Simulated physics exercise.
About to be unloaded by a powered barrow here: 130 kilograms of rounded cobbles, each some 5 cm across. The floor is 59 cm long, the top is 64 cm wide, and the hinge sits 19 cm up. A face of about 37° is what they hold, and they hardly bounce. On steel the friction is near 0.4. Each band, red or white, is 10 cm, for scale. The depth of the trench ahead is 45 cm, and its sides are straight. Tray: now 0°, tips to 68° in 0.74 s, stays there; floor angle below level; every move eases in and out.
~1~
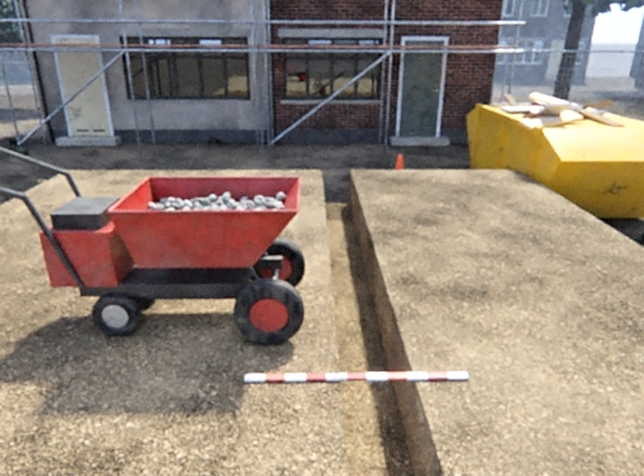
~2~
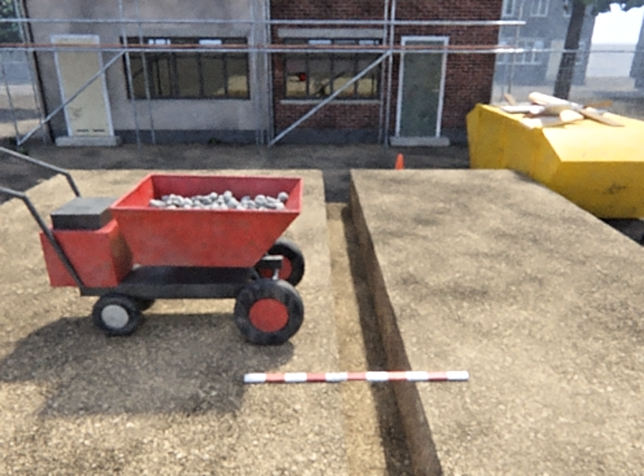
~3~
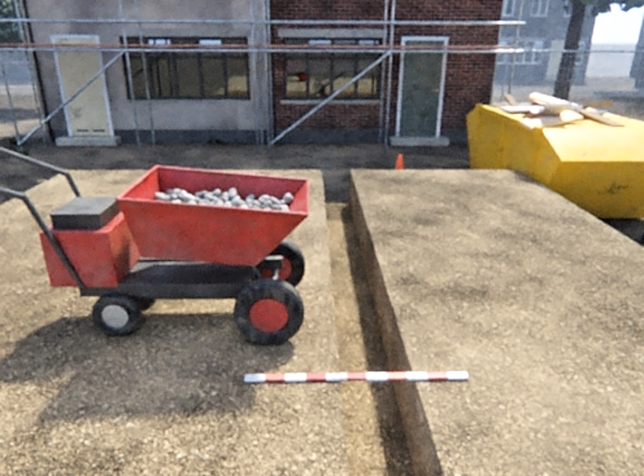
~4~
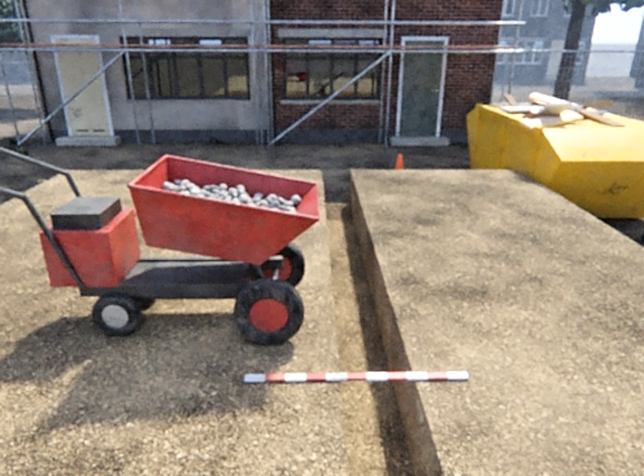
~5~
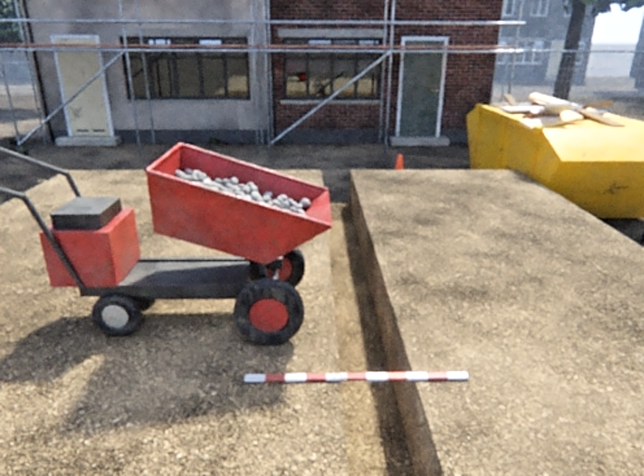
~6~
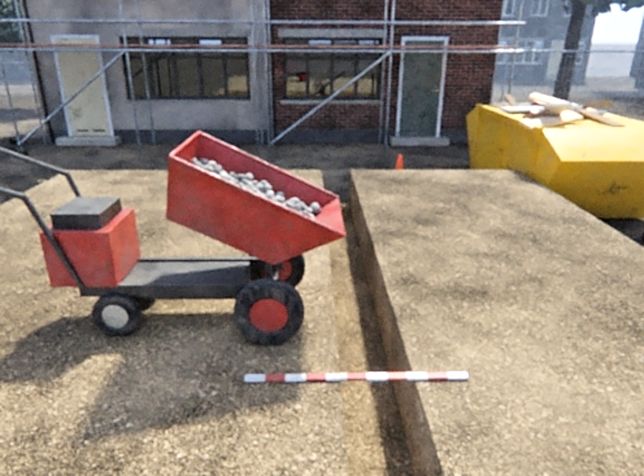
The red tray of a powered barrow, loaded with grey stones, sits nearly level beside a narrow trench, barely moving at first. Its left end then rises steadily, tilting the tray down to the right, and the stones lean with it while the wheels and chassis stay still.
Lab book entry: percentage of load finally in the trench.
Approx. 34 percent.
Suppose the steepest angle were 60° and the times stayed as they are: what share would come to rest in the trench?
Roughly 25%.
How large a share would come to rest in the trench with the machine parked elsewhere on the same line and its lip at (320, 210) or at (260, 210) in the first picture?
From the first spot near 15, from the second near 70 per cent.
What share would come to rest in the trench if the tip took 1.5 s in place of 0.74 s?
Probably about 50 in a hundred.
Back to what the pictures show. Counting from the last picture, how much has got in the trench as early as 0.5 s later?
About 5%.
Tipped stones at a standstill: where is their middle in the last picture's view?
Centre estimate: Around (425, 311).
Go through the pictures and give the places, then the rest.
The tray is at 0°, its lip at (297, 212); the top of the load is at (220, 202), in the first frame.
The tray is at 1°, its lip at (300, 213); the top of the load is at (208, 202), in the second frame.
Lip at (308, 215), floor tilted 5°, highest stones at (212, 198), in the third frame.
The tray is at 11°, its lip at (319, 220); the top of the load is at (193, 189), in the fourth frame.
Lip at (332, 226), floor tilted 18°, highest stones at (192, 178), in the fifth frame.
The tray is at 26°, its lip at (345, 236); the top of the load is at (201, 167), in the sixth frame.
Then, 0.2 s after the last picture the floor is at 57°, 100 % in the tray; the foremost stones are at (352, 255).
Then, 0.5 s after the last picture the floor is at 68°, 82 % in the tray, 5 % in the trench, 13 % past the trench; the foremost stones are at (432, 310).
Then, 0.9 s after the last picture the floor is at 68°, 30 % in the tray, 7 % in the trench, 63 % past the trench; the foremost stones are at (546, 318).
Then, 2.8 s after the last picture the floor is at 68°, 0 % in the tray, 34 % in the trench, 66 % past the trench; the foremost stones are past the picture's edge.
